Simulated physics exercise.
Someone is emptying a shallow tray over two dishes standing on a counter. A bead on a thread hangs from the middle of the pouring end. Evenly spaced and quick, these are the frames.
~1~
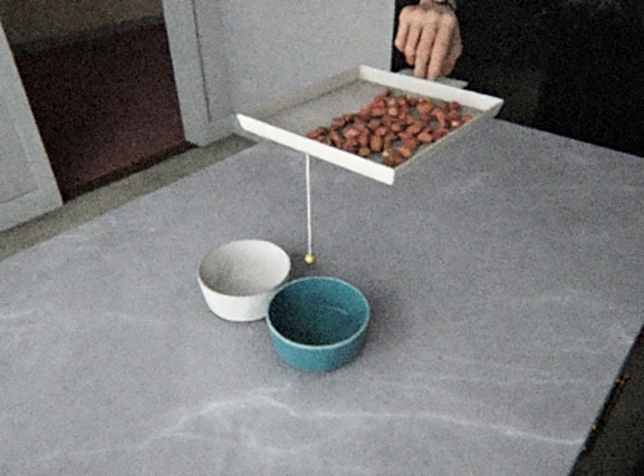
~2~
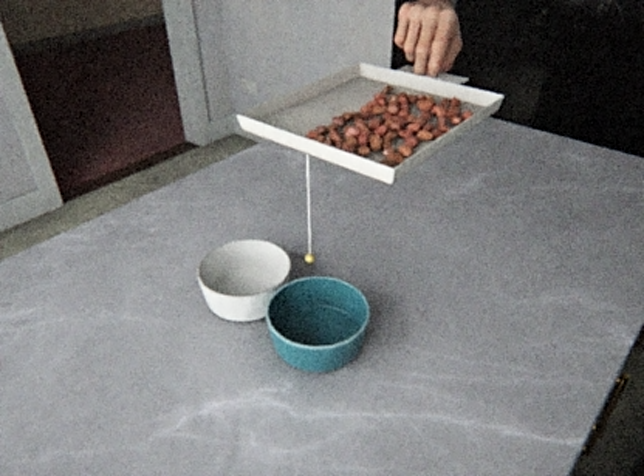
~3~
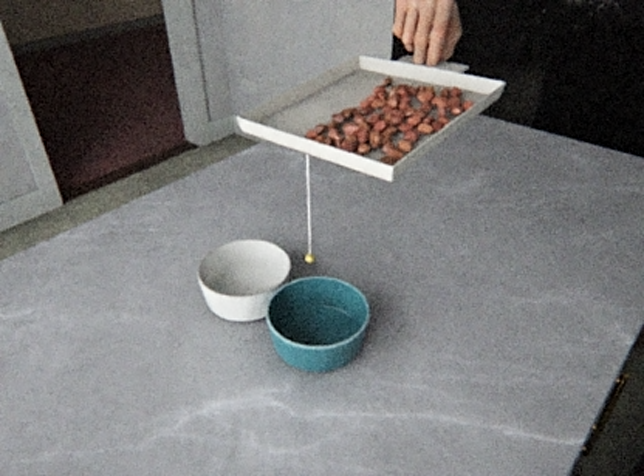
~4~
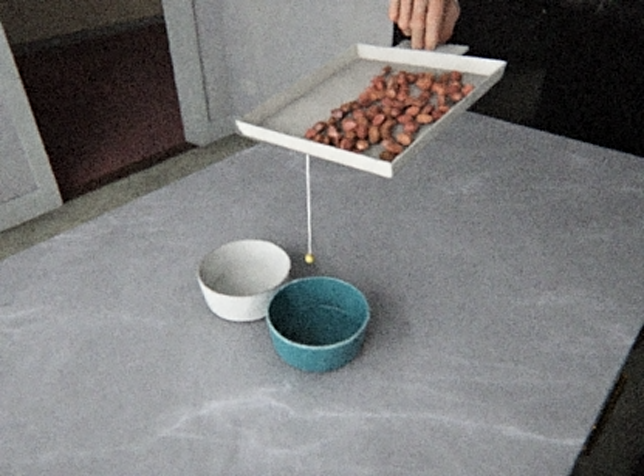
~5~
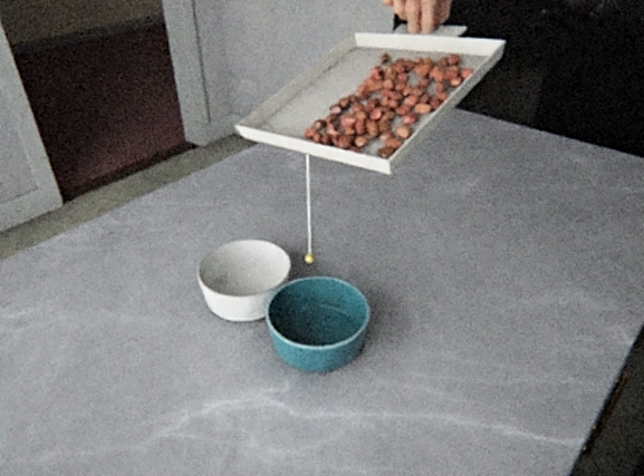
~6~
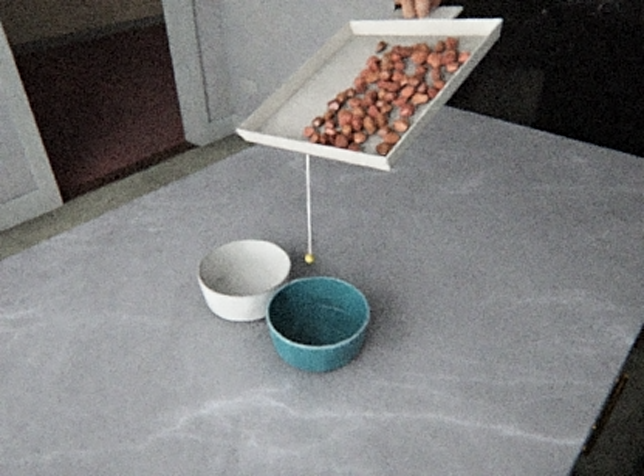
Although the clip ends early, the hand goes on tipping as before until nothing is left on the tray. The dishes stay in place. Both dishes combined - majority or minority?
Majority.
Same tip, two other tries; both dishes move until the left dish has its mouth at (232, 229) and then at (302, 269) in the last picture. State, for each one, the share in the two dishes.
First placement: 70 per cent; second placement: 20 per cent.
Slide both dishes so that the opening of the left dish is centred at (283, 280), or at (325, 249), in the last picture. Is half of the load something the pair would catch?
A minority, then a minority.
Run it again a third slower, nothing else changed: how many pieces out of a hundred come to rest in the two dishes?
Something like 70 percent, give or take.
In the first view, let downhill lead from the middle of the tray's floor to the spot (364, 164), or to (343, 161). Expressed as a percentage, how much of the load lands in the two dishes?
40 % and 60 %, roughly.
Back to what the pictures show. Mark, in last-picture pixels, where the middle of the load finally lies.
The centre comes to rest near (237, 282).
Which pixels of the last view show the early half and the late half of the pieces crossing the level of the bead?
Near (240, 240) and later near (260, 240).
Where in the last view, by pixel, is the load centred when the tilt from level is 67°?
The load is centred near (284, 130).
Just after the last frame, tray tipped steeply; almost all on the tray; about a tenth in the air.
A moment on, tray tipped past a quarter turn; about a tenth on the tray; just a few in the right dish; roughly half in the left dish; roughly a quarter outside both; roughly a quarter in the air.
Further on, tray tipped past a quarter turn; just a few in the right dish; roughly two thirds in the left dish; roughly a third outside both.
When it is over, tray tipped past a quarter turn; just a few in the right dish; roughly two thirds in the left dish; roughly a third outside both.
